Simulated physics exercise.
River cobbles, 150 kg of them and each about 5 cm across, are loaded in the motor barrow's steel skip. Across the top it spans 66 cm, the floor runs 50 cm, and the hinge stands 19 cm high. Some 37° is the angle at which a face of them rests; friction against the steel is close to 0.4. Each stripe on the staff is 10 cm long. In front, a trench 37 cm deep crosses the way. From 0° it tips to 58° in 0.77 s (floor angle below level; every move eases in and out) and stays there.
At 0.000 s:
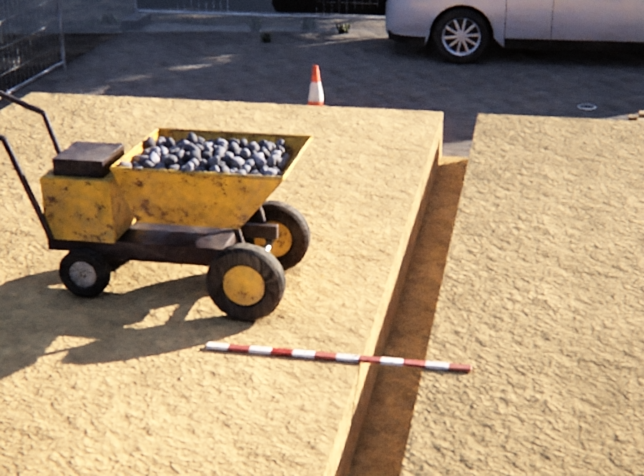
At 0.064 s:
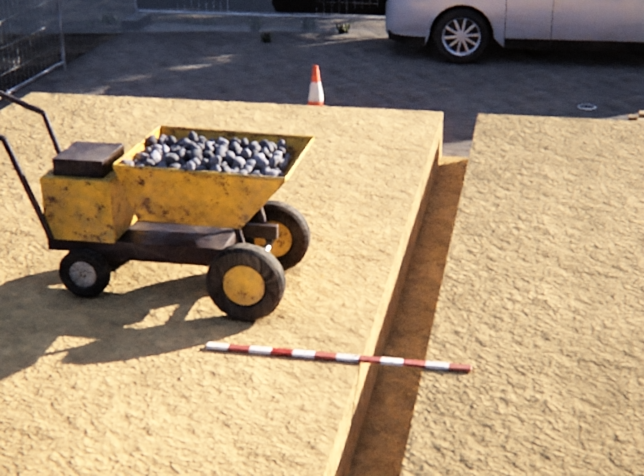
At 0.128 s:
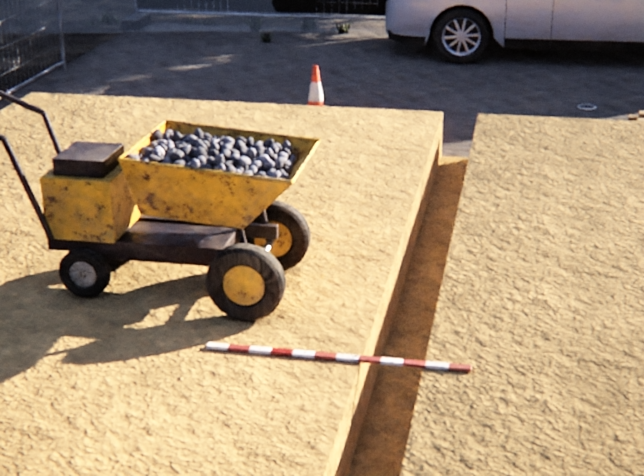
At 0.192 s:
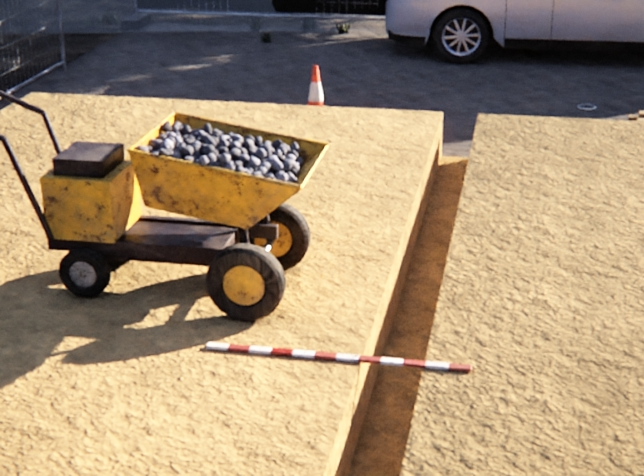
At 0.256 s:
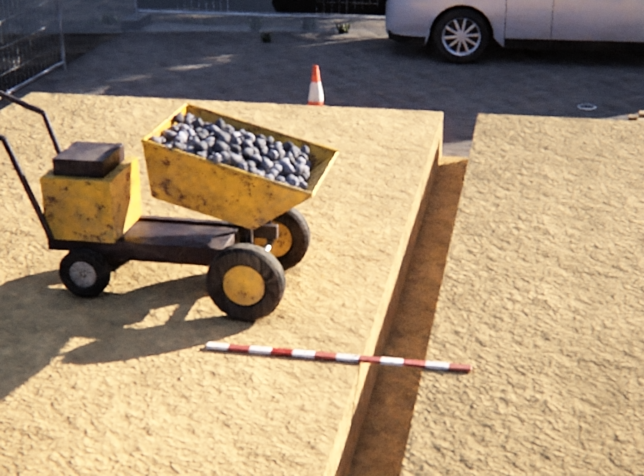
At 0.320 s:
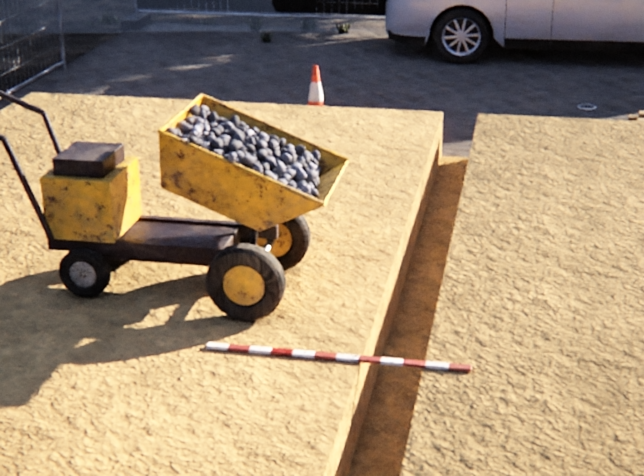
A yellow motor barrow stands still while its skip full of grey cobbles tilts steadily rightward.
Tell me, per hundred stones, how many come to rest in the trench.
58 per hundred.
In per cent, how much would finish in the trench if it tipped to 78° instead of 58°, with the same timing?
Some 85% would finish there.
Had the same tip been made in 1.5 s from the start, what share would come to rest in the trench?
70 %.
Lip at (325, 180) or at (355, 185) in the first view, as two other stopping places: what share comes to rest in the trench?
First place roughly 30%, second roughly 10%.
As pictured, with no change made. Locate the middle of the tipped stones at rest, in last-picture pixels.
About (416, 352).
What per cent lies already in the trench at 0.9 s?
Some 15 per cent of the load by that point.
After 0.6 s the floor is at 49°; 100 % in the skip; the foremost stones are at (354, 221).
After 0.9 s the floor is at 58°; 84 % in the skip, 1 % short of the trench, 14 % in the trench; the foremost stones are at (433, 289).
After 1.2 s the floor is at 58°; 48 % in the skip, 1 % short of the trench, 33 % in the trench, 18 % past the trench; the foremost stones are at (548, 312).
After 3.2 s the floor is at 58°; 23 % in the skip, 58 % in the trench, 19 % past the trench; the foremost stones are past the picture's edge.
